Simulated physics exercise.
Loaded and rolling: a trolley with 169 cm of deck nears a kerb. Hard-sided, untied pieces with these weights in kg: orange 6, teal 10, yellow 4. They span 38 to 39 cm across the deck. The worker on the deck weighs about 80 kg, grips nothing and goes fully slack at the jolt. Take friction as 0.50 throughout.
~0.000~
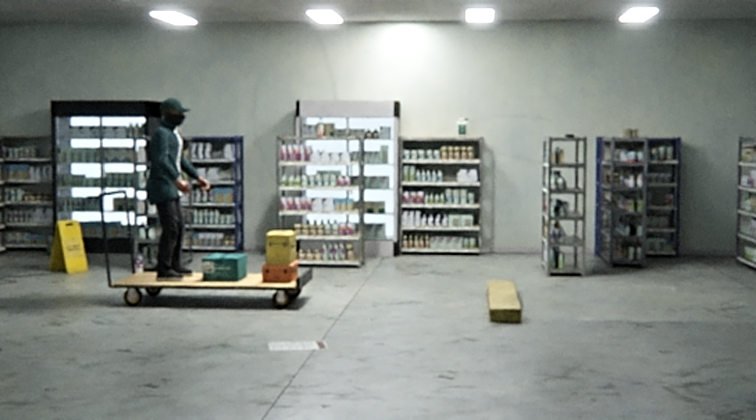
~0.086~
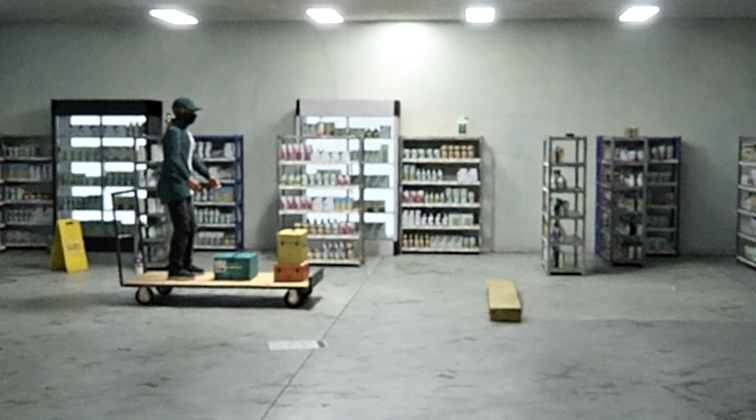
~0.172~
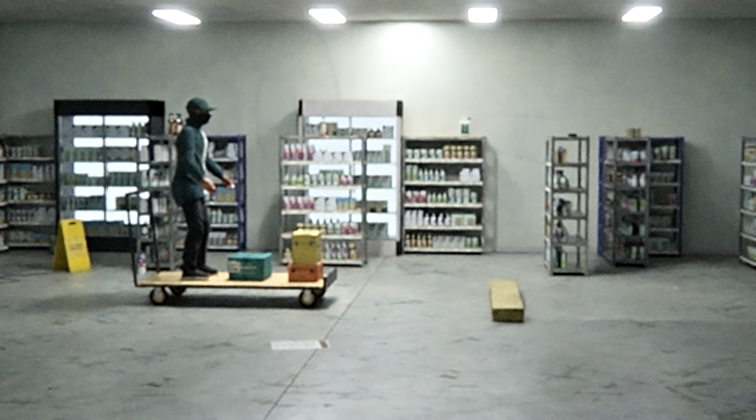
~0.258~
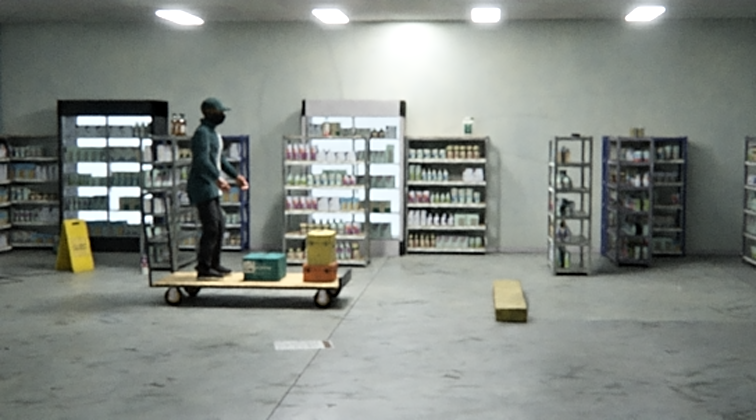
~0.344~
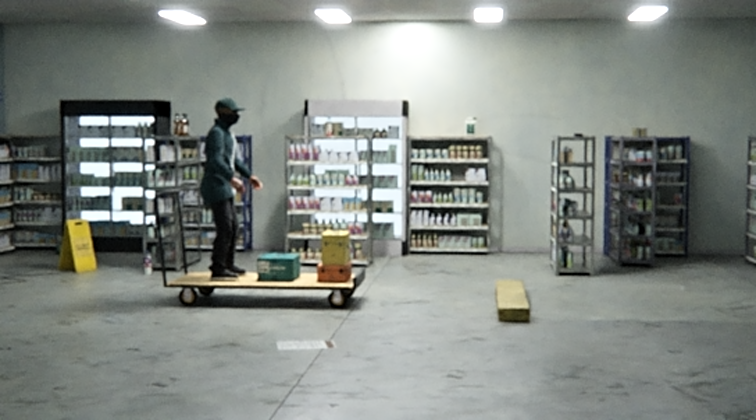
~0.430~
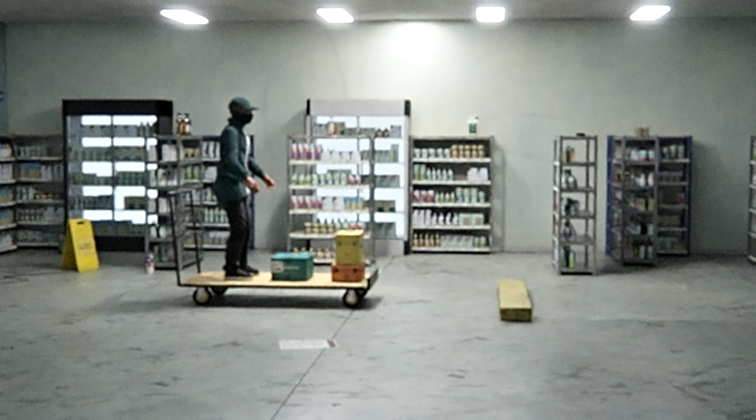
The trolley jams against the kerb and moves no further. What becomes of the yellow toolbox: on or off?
At this pace the yellow toolbox flies off.
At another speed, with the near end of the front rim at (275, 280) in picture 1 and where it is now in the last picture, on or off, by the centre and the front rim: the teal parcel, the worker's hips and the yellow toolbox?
In that case teal on, hips on, yellow off.
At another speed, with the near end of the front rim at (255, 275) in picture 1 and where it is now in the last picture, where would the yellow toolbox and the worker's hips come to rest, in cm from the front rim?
In that case yellow 70 past, hips 50 behind.
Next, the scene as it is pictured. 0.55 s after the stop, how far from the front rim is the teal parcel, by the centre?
About 50 cm behind the rim.
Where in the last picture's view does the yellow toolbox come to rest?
Near (566, 291).
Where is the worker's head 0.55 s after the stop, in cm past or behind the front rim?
About 30 cm behind the rim.
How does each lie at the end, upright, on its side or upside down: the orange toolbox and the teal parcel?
At rest: Orange upright, teal upright.
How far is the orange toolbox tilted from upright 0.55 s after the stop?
It is tilted some 0°.
Impact comes at 1.40 s.
After 1.95 s the yellow toolbox is 1 cm behind the rim, tilted 25°, near (507, 249) in the last picture's view.
After 2.40 s the yellow toolbox is 27 cm past the rim, tilted 90°, near (539, 280) in the last picture's view.
Final state at 3.1 s, past the rim, yellow toolbox; behind it, orange toolbox, teal parcel and the worker's hips.
